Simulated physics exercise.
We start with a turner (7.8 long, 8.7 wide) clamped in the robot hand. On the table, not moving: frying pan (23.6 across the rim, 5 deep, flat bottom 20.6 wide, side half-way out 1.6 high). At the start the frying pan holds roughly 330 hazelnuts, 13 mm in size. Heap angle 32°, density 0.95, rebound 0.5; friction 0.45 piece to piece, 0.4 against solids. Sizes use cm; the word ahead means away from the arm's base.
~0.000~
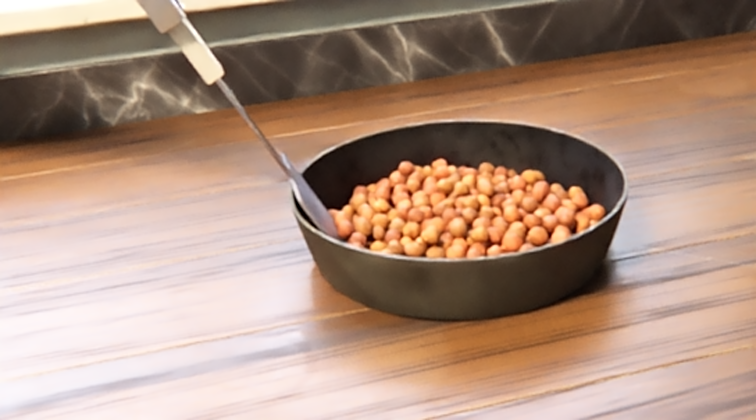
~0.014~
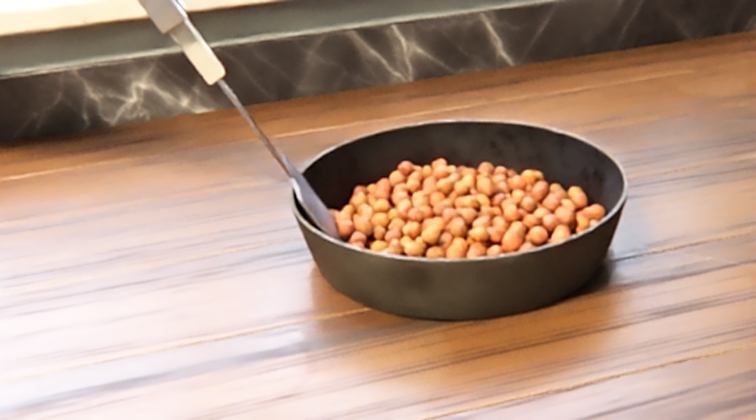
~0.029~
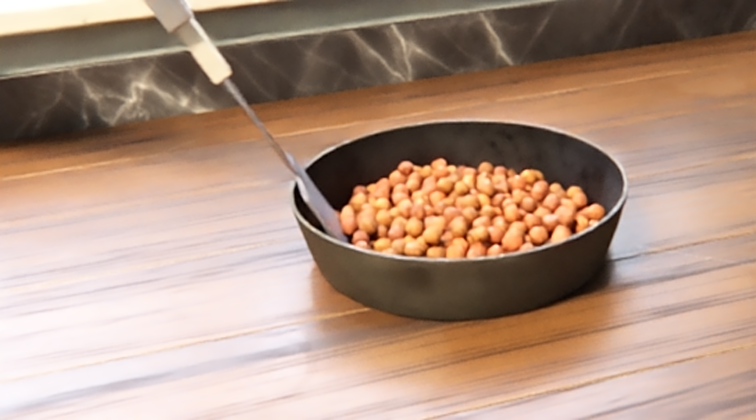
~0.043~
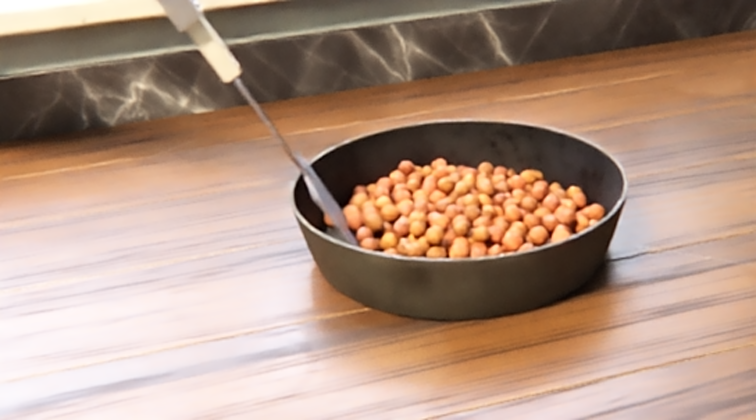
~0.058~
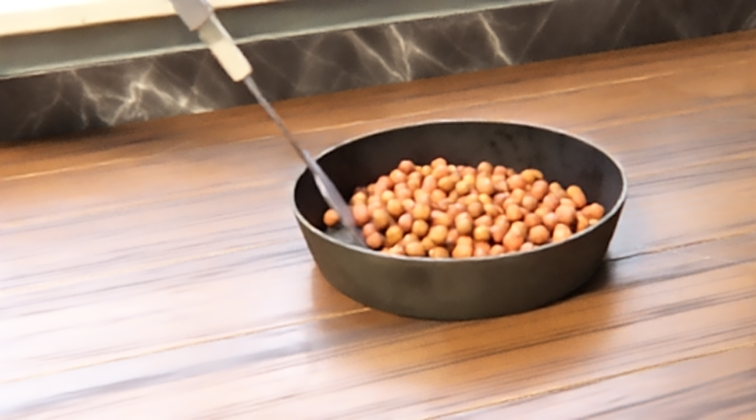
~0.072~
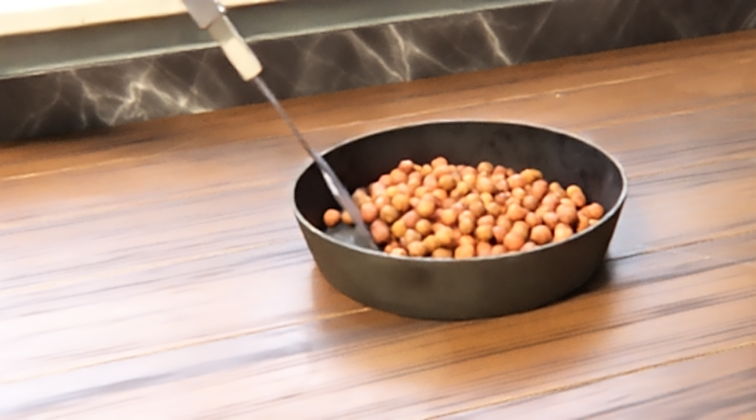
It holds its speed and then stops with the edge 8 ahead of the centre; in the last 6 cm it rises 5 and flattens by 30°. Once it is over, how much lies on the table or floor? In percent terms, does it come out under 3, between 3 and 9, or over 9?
It comes out between 3 and 9 %.
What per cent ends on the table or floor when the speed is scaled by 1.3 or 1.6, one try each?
I'd expect close to 10 and then close to 15 percent.
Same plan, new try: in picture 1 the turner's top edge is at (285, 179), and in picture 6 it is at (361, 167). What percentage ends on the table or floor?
About 25 per cent.
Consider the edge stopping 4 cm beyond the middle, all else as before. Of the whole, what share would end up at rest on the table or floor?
Near 0 per cent.
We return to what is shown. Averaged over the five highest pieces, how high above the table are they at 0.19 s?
Height: Approx. 6 cm.
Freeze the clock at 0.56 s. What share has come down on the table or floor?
6 per cent.
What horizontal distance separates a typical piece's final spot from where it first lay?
2 cm.
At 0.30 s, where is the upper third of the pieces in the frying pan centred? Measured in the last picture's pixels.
Roughly pixel (521, 178).
After 0.19 s, sloping 63°, highest piece 6 above the table; 328 in the frying pan.
After 0.30 s, sloping 51°, highest piece 7 above the table; 328 in the frying pan.
After 0.56 s, sloping 33°, highest piece 6 above the table; 309 in the frying pan, 18 on the table or floor, 1 on the blade or in flight.
After 1.61 s, sloping 33°, highest piece 5 above the table; 309 in the frying pan, 19 on the table or floor.
In the end, 309 in the frying pan, 19 on the table or floor. That is 6 % on the table or floor.
